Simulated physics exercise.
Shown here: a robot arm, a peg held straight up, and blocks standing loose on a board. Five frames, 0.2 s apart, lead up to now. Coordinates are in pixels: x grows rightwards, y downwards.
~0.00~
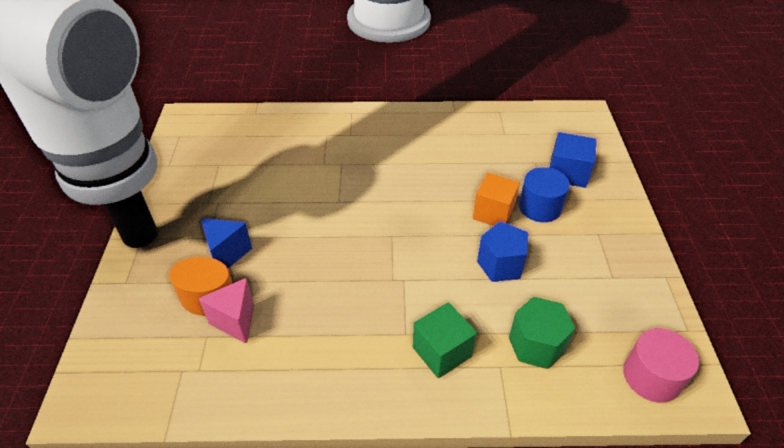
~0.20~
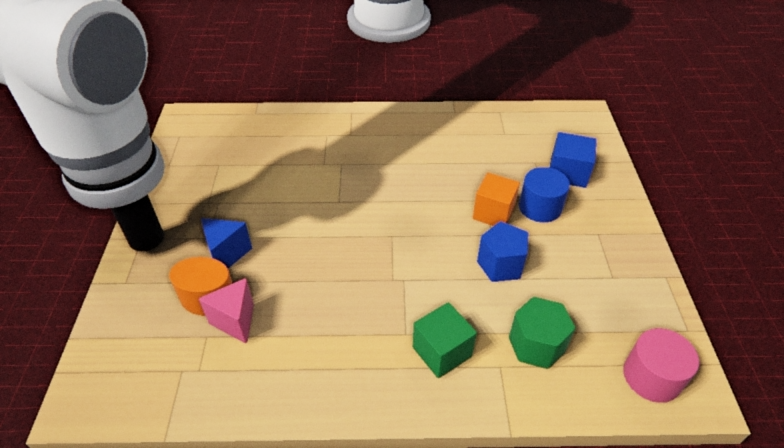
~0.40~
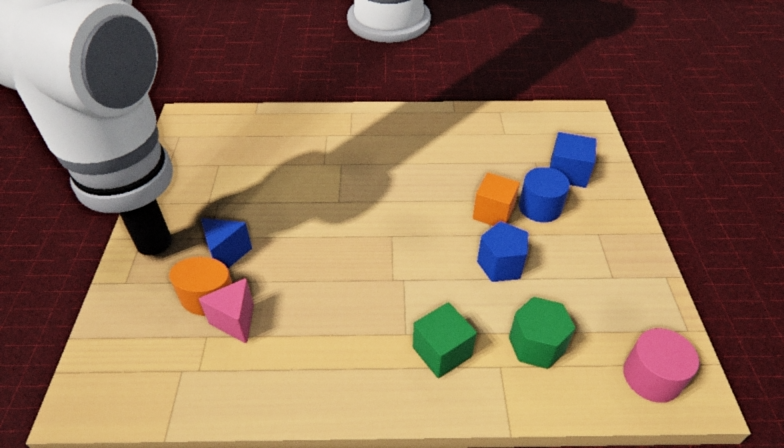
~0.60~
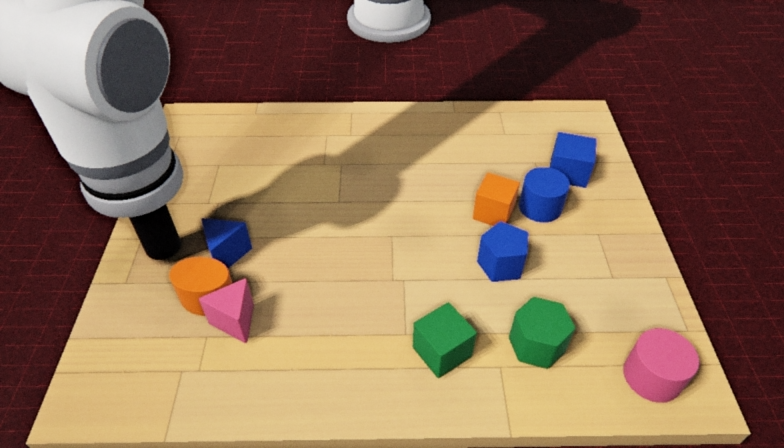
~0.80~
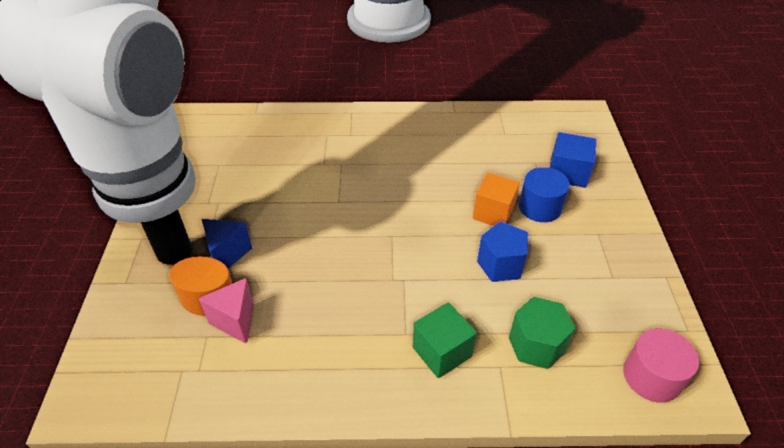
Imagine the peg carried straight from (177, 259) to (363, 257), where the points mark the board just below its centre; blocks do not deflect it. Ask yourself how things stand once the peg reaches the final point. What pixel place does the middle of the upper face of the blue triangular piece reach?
Most likely (394, 230).
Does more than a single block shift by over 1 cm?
I'd say no.
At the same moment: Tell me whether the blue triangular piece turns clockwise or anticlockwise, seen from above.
Top view: Clockwise.
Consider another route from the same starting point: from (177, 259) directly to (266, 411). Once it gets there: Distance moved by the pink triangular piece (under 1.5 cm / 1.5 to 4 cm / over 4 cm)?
The displacement of the pink triangular piece is above 4 cm.
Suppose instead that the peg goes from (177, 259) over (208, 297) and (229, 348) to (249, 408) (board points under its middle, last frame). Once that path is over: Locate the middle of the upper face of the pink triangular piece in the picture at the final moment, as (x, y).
I'd expect the centre of its top face to be at (326, 349).
What follows on the original path. One third of the way, peg (239, 251); blue triangular piece (267, 230), turned 15° clockwise.
Two thirds of the way, peg (301, 250); blue triangular piece (331, 230), turned 15° clockwise.
At the end, peg (362, 250); orange oval unmoved; blue triangular piece (394, 230), turned 20° clockwise.
